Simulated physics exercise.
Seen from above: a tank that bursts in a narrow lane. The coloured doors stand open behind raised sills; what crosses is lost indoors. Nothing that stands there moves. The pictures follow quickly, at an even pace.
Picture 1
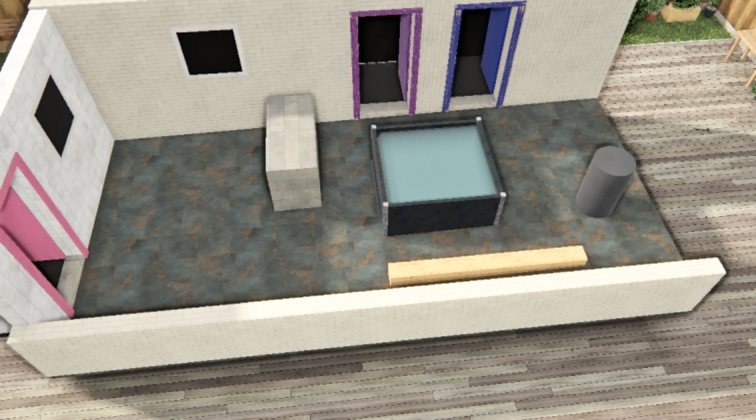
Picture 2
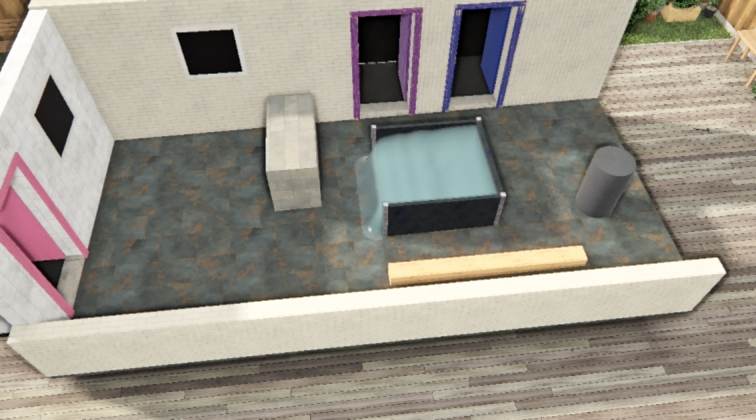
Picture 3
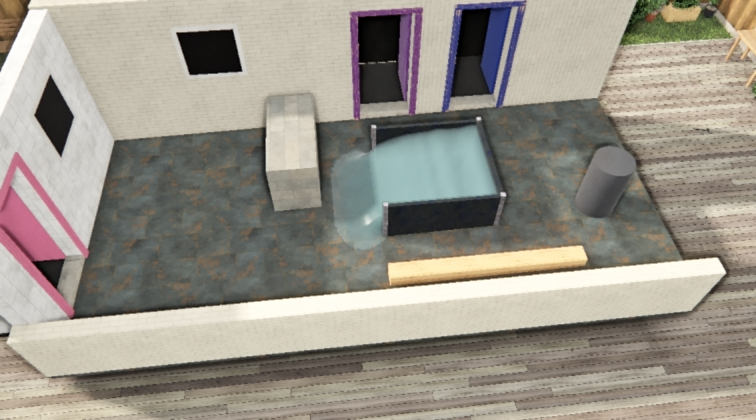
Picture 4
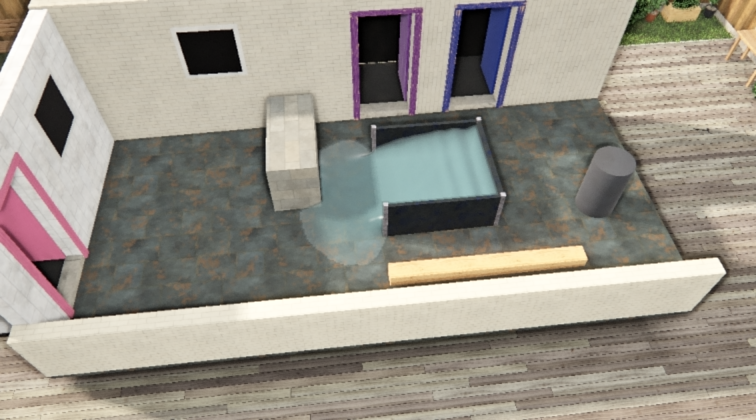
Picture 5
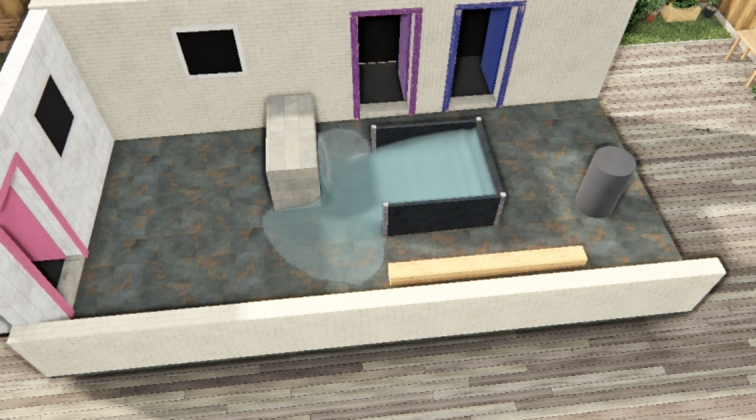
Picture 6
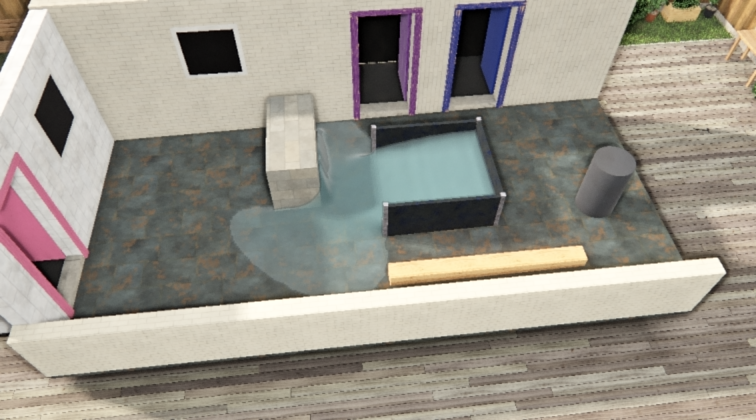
In a walled lane with coloured doors, water bursting from a tank's left side, spreading leftward past a pale block.
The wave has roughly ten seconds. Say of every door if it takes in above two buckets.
In the end: The blue door stays under that; the pink door takes more than that; the purple door stays under that.
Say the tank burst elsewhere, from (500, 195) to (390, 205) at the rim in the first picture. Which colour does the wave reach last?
It is the purple-painted one.
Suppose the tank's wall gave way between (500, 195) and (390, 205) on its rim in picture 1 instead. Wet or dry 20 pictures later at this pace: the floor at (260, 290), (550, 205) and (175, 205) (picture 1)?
One after the other: Wet, wet, under water.
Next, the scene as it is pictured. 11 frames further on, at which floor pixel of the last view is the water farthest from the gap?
Around (64, 350).
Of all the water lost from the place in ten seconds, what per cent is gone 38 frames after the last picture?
Roughly 80 per cent.
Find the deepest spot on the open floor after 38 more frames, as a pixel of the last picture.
At about (115, 143).
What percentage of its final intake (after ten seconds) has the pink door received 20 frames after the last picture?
Some 55 per cent.
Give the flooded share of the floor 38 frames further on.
Some 75 per cent.
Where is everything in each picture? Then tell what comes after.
The first frame shows the tank at (435, 164) is whole and still.
In the second frame, the front is at (370, 157), out from the gap at (381, 184).
In the third frame, water pours out at (381, 186) and has run to (349, 156).
In the fourth frame, water pours out at (381, 187) and has run to (321, 154).
In the fifth frame, the front is at (269, 228), out from the gap at (381, 188).
In the sixth frame, the front is at (238, 237), out from the gap at (381, 188).
A moment on, water covers 30 % of the floor; the blue door not reached, the pink door not reached, the purple door wet at the sill, nothing in.
Next, water covers 50 % of the floor; the blue door wet at the sill, nothing in, the pink door under two buckets in, the purple door wet at the sill, nothing in.
Then, water covers 65 % of the floor; the blue door wet at the sill, nothing in, the pink door over two buckets in, the purple door under two buckets in.
Later, water covers 75 % of the floor; the blue door wet at the sill, nothing in, the pink door far over two buckets in, the purple door under two buckets in.
In the end, water covers 75 % of the floor; the blue door wet at the sill, nothing in, the pink door far over two buckets in, the purple door under two buckets in.
